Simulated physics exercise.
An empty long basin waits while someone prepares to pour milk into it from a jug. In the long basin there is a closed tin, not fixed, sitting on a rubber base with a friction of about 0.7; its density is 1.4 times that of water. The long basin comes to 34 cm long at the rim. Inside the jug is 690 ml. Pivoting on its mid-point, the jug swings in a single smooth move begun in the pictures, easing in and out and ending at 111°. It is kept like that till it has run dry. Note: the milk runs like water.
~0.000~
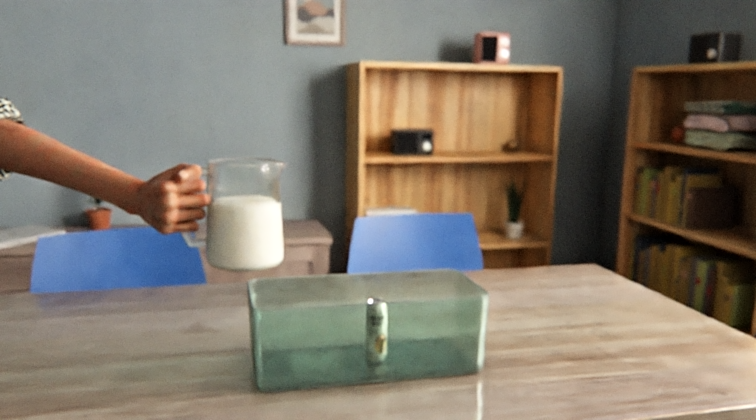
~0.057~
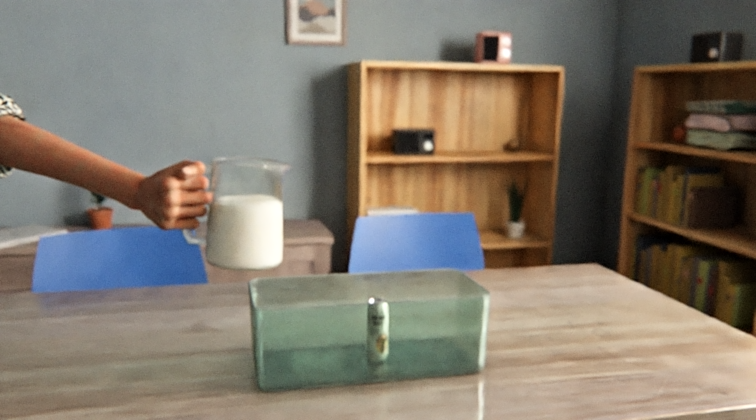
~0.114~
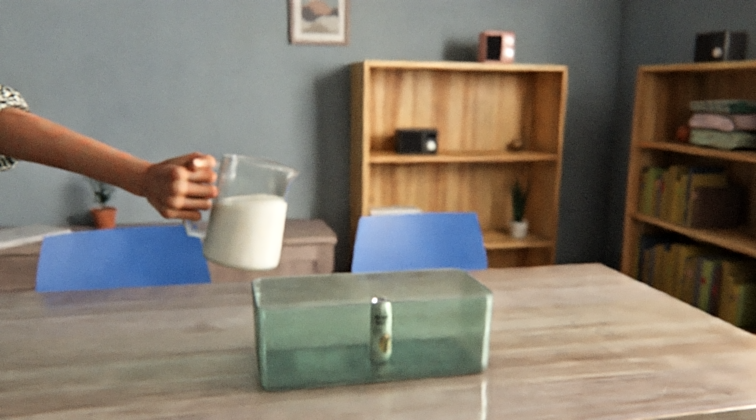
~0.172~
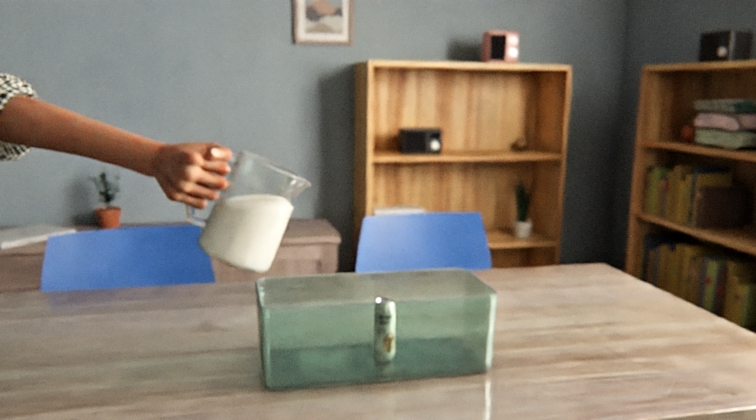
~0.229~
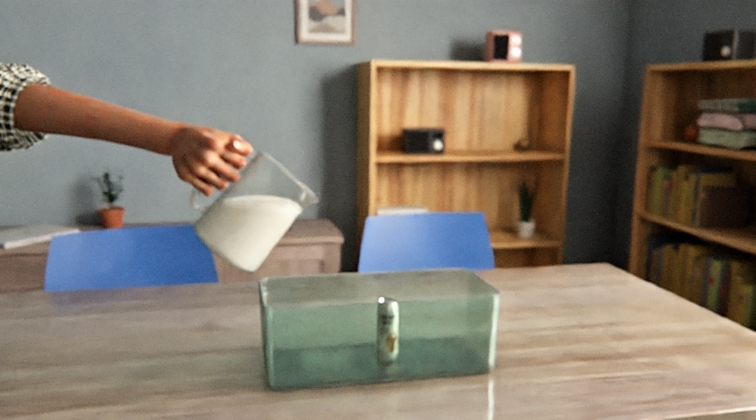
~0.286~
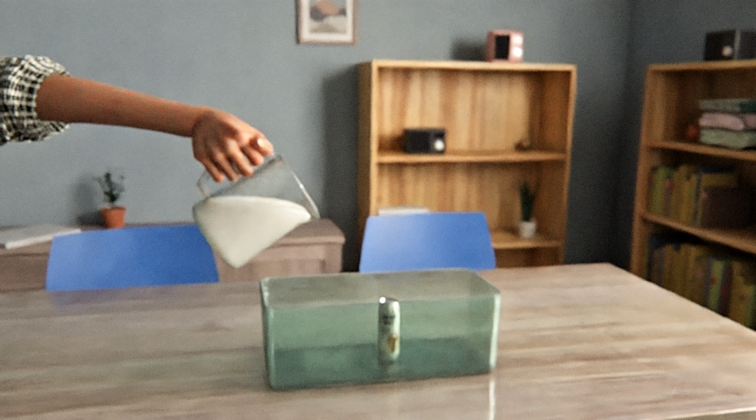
At a wooden table, a hand steadily tilts a jug of milk rightward above a long basin.
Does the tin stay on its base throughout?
Yes, it stays on its base.
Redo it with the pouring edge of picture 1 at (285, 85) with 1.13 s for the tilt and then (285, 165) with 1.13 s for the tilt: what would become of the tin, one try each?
In the first try it comes down; in the second it remains standing.
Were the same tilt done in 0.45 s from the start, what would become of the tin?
Then the tin does not tip.
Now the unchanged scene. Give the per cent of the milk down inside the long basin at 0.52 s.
Estimate - around 14 in a hundred parts.
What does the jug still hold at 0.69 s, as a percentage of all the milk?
Close to 20 percent of the whole amount.
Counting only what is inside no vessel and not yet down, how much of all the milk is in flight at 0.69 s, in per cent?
Near 12 percent.
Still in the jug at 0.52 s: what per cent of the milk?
Around 64 in a hundred.
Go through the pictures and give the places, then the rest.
In the first picture, it leans 0°; its right rim is at (287, 163); the milk meets the walls at (209, 202) and (278, 200); the long basin's rim runs from (250, 295) to (473, 283); the tin's top is at (376, 304).
In the second picture, it leans 3°; its right rim is at (291, 165); the milk meets the walls at (211, 201) and (279, 199).
In the third picture, it leans 11°; its right rim is at (300, 171); the milk meets the walls at (215, 203) and (284, 199).
In the fourth picture, it leans 24°; its right rim is at (312, 183); the milk meets the walls at (211, 213) and (291, 200).
In the fifth picture, it leans 40°; its right rim is at (319, 200); the milk meets the walls at (201, 217) and (300, 204).
In the sixth picture, it leans 57°; its right rim is at (321, 219); the milk meets the walls at (197, 203) and (309, 210).
After 0.52 s the tilt is 109° and 64 per cent is still to pour; the tin stands where it began.
After 0.69 s the tilt is 111° and 20 per cent is still to pour; the tin stands where it began.
After 0.87 s the tilt is 111° and 4 per cent is still to pour; the tin stands where it began.
After 1.06 s the tilt is 111° and 0 per cent is still to pour; the tin stands where it began.
In the end the tin stands where it began.
